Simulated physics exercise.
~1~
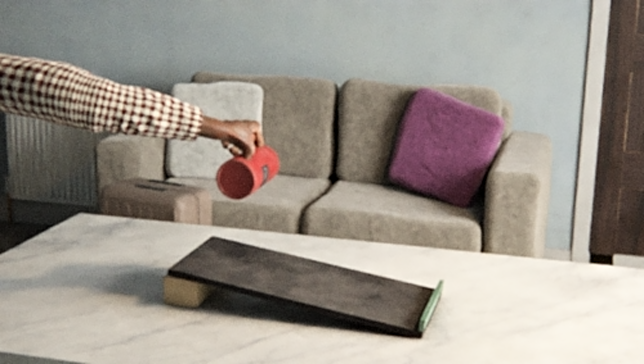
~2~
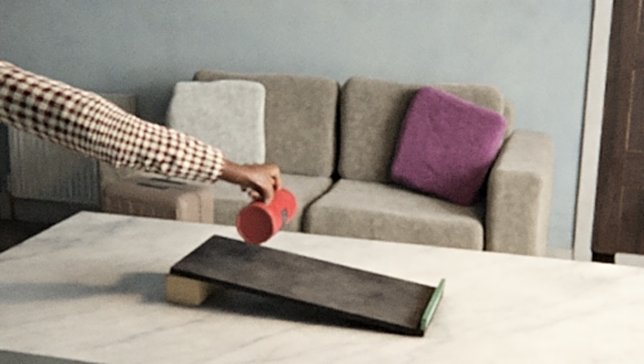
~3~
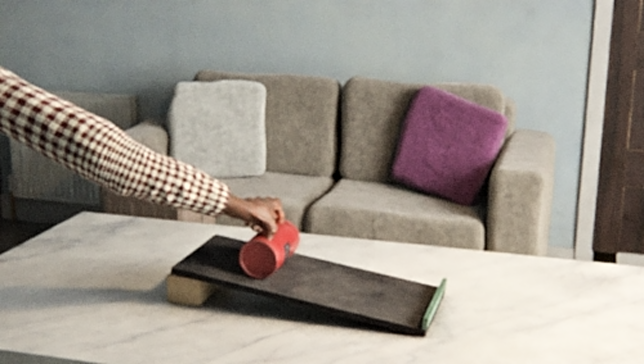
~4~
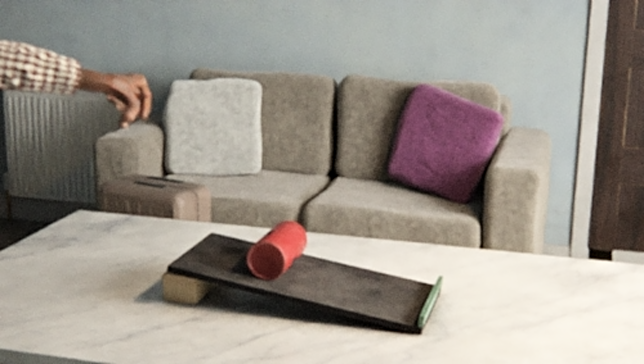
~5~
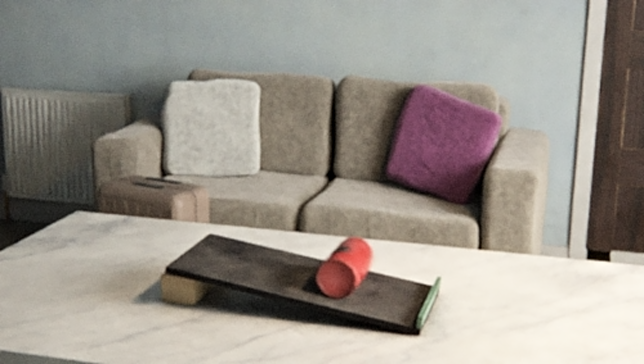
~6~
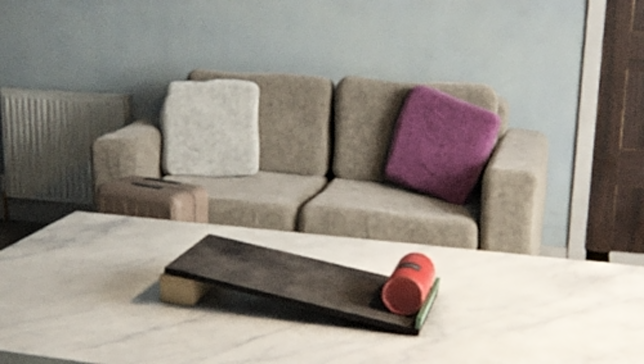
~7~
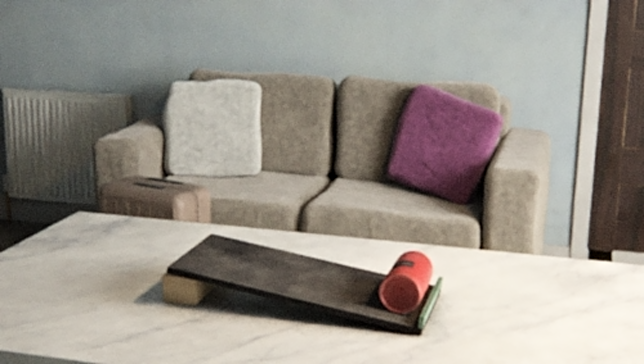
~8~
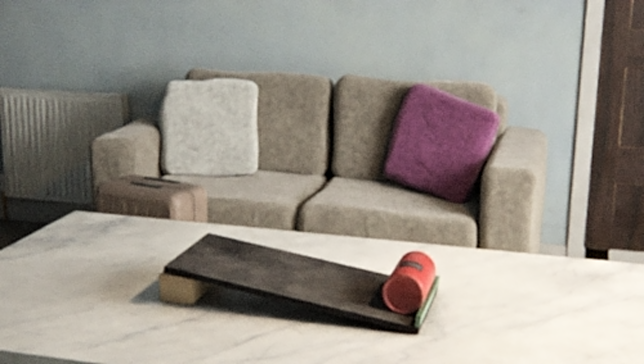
We see a hand lower a red jar on its side onto a dark board propped on a block, then let go and withdraw. The jar rolls down the slope to the right and ends up resting against the green strip at the board's lower end.
